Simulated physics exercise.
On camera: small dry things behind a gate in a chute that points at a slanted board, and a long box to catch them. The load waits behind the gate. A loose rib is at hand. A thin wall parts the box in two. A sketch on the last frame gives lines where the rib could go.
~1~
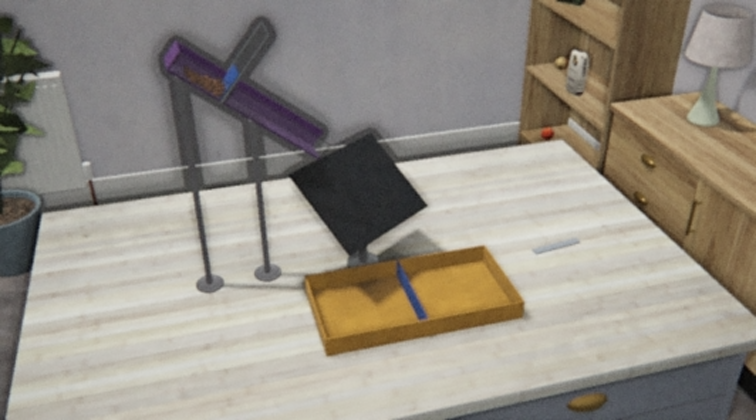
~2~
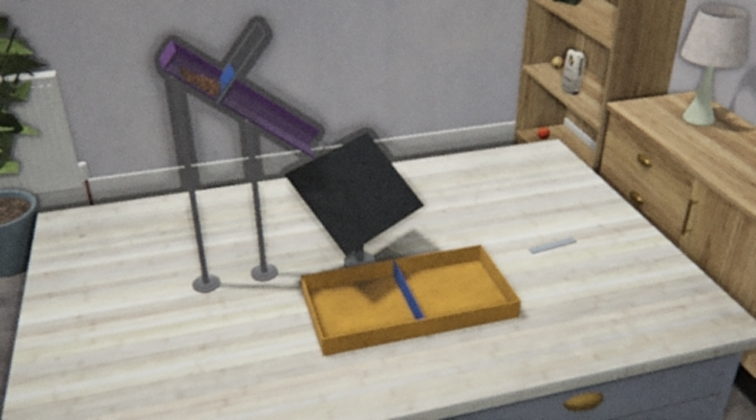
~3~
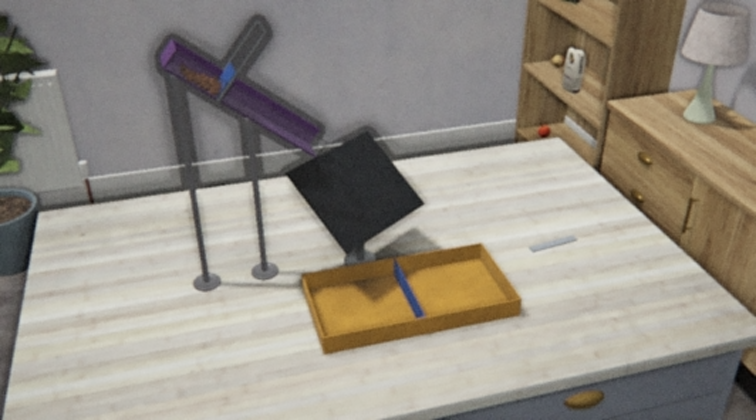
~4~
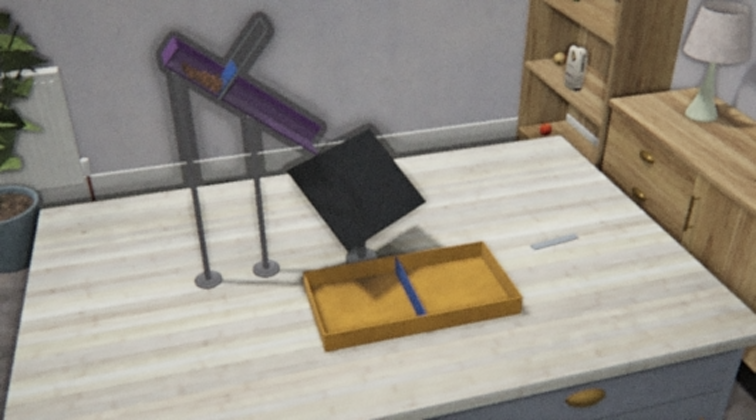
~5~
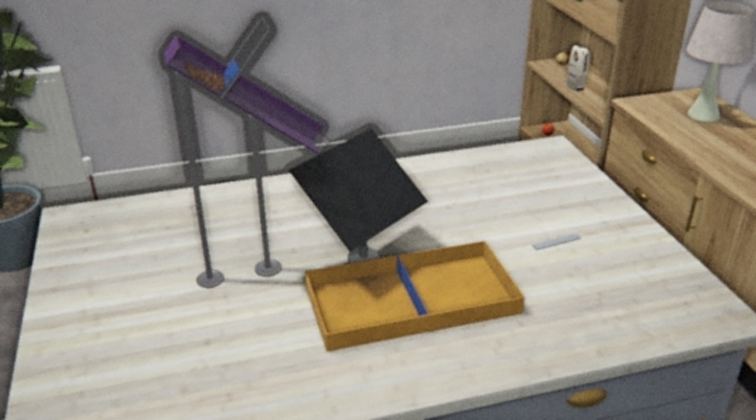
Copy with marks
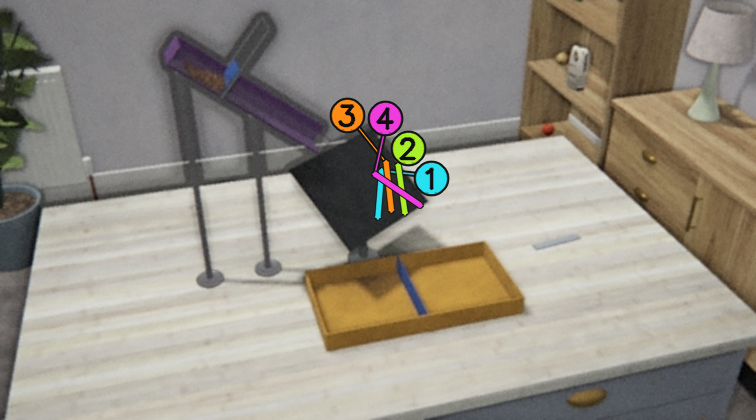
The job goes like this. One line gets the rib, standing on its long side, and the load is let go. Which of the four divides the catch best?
I would pick line 3.
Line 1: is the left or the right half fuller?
More lands on the left.
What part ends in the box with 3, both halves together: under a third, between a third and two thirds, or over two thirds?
It is over two thirds.
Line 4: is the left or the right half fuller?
More lands on the right.
On the marked copy, line 1 from (381, 170) to (377, 217); line 2 from (398, 165) to (404, 212); line 3 from (386, 162) to (391, 210); line 4 from (374, 174) to (420, 205).
Choosing 1, of what is caught, the bulk in the left half, a small share in the right.
Choosing 2, of what is caught, a small share in the left half, all but a few in the right.
Choosing 3, of what is caught, close to two thirds in the left half, close to a third in the right.
Choosing 4, of what is caught, none at all in the left half, the whole lot in the right.
